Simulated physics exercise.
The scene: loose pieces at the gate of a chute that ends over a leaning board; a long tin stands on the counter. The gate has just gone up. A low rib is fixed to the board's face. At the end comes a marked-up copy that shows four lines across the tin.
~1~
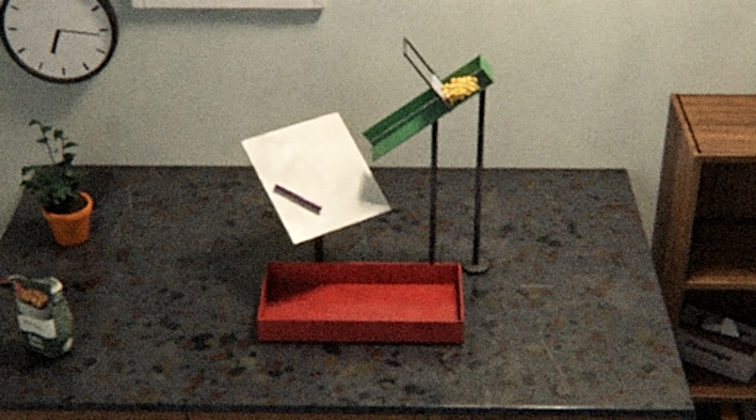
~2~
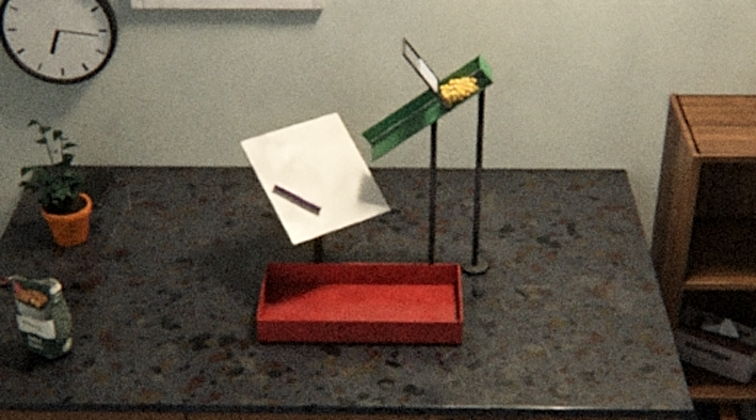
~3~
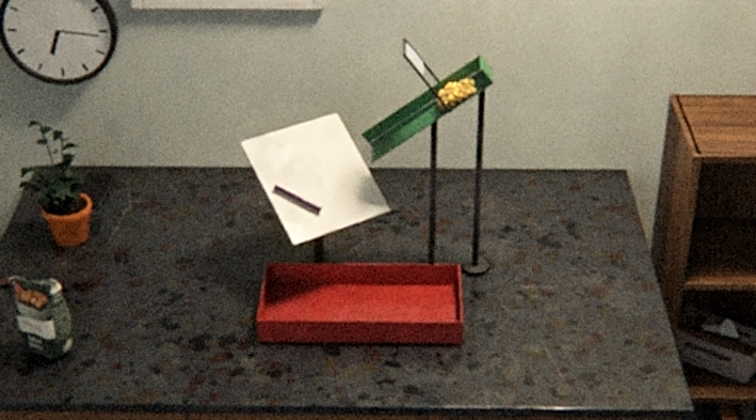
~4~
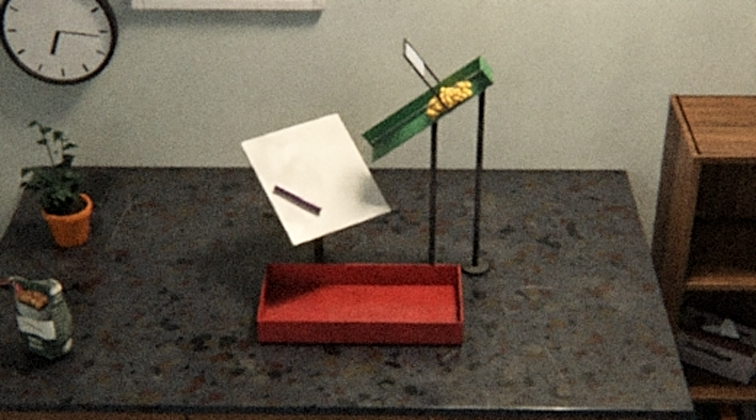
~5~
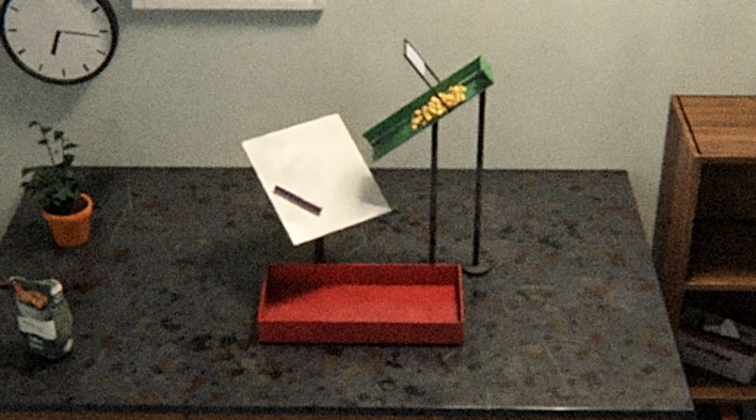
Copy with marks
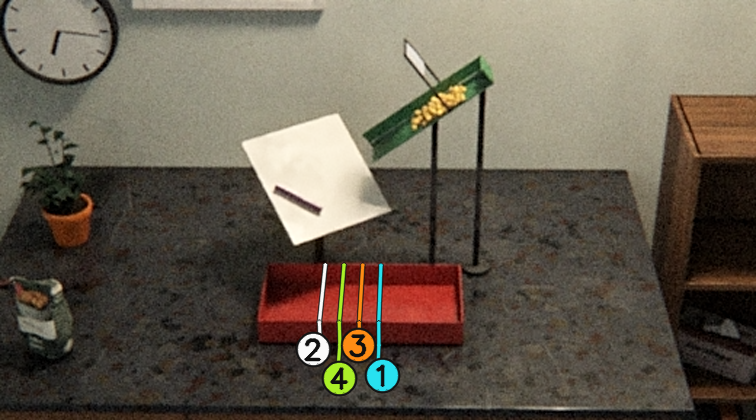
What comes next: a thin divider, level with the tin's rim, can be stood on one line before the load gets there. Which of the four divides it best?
Go for 3.
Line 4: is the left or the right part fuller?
The right side.
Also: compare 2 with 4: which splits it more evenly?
4.
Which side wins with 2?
Right.
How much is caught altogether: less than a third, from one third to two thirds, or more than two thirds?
It is more than two thirds.
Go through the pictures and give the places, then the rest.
The first picture shows load behind the gate (457, 86), puffed corn balls; lip of the chute (373, 154), sloping fairly steeply.
The second picture shows middle of the board (316, 176), tilted fairly steeply; middle of its low edge (343, 226); of its high edge (289, 127).
The third picture shows front corners of the tin (258, 320) and (462, 322), empty; front of the load (441, 103).
The fourth picture shows middle of the load (447, 98); its front (431, 114), roughly a quarter of the way to the lip; rib from (276, 183) to (323, 208).
The fifth picture shows middle of the load (438, 103); its front (414, 120), roughly half of the way to the lip.
On the marked copy, line 1 crosses the front rim at (378, 321); line 2 crosses the front rim at (319, 321); line 3 crosses the front rim at (359, 321); line 4 crosses the front rim at (339, 321).
For line 1, of what is caught, almost all on the left of the divider, about a tenth on the right.
For line 2, of what is caught, just a few on the left of the divider, almost all on the right.
For line 3, of what is caught, roughly two thirds on the left of the divider, roughly a third on the right.
For line 4, of what is caught, roughly a quarter on the left of the divider, the larger part on the right.
